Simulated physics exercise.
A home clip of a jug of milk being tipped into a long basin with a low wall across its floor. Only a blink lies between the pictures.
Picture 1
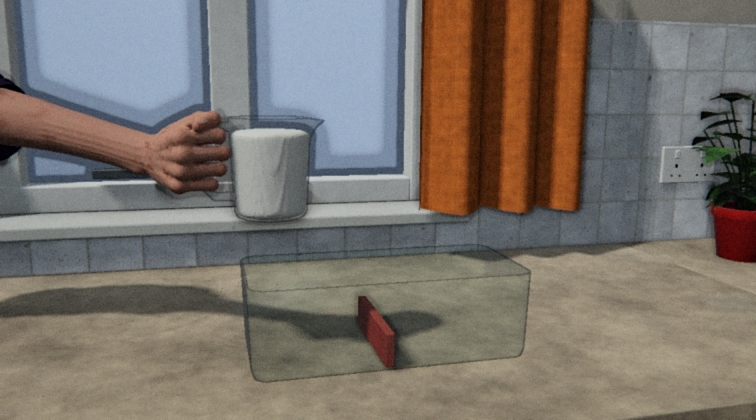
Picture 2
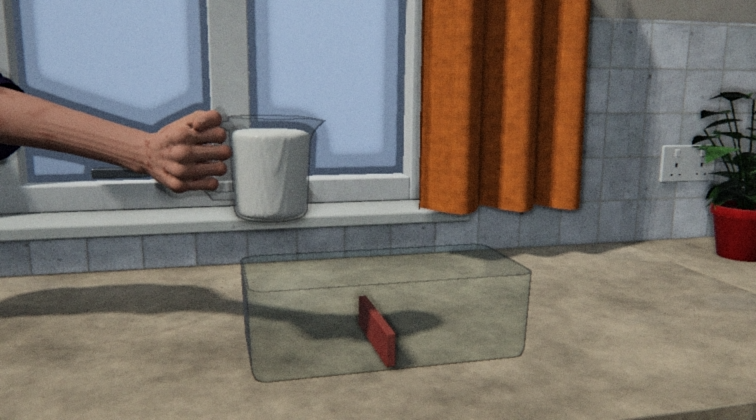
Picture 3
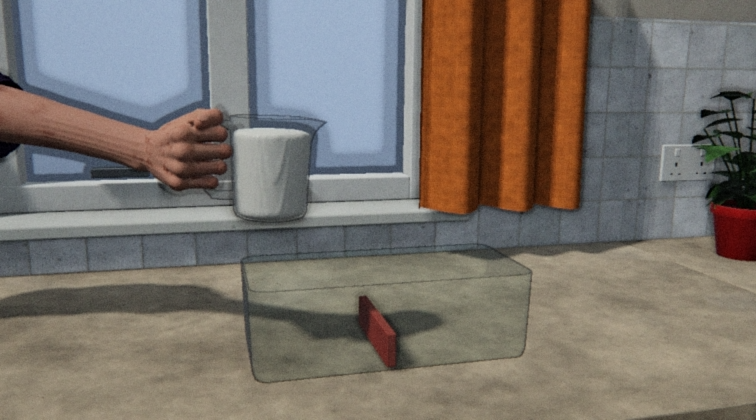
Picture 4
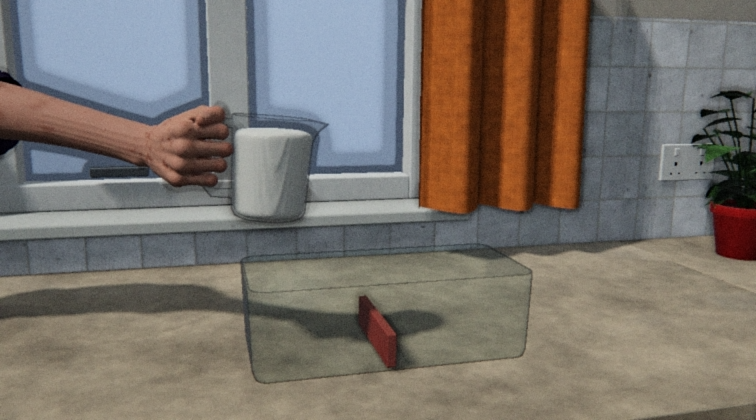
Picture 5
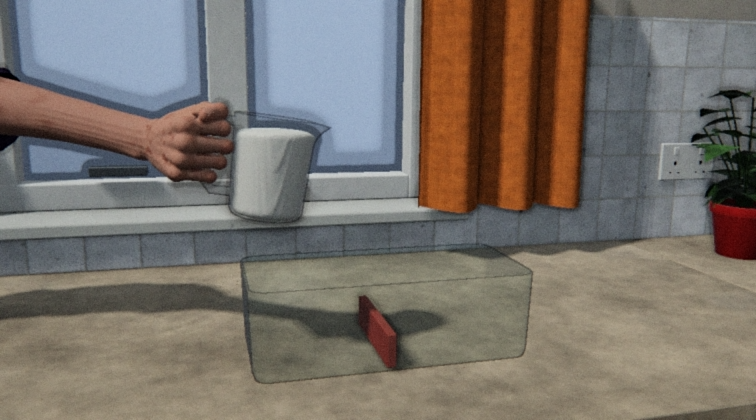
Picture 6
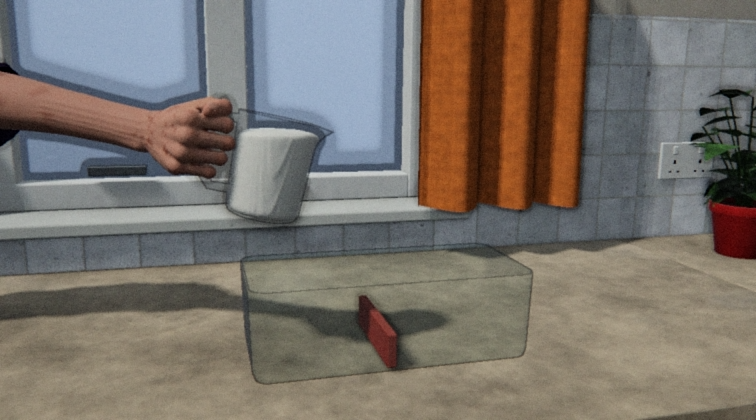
A hand holding a clear jug of milk tilts it slightly right above a long basin.
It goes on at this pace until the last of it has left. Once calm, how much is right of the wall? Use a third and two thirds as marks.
The share right of the wall is from a third to two thirds.
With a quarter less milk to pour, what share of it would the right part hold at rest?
Near 25 %.
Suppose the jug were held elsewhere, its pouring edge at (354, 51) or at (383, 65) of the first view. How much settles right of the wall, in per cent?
The first gives 90 %, the second 90 %.
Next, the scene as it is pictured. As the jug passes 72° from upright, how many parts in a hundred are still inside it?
Roughly 80 in a hundred.
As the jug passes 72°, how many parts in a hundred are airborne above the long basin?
About 15 per cent.
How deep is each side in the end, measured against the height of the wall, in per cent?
Some 30 per cent left and 20 right.
A moment on, the jug is tipped part way and 78 per cent is still to pour, 0 is left of the wall and 5 right of it.
Next, the jug is tipped right over and 22 per cent is still to pour, 22 is left of the wall and 38 right of it.
Then the jug is tipped right over and 1 per cent is still to pour, 51 is left of the wall and 46 right of it.
Later the jug is tipped right over and 0 per cent is still to pour, 52 is left of the wall and 47 right of it.
Finally, 52 per cent lies left of the wall, 47 right of it and 1 outside.
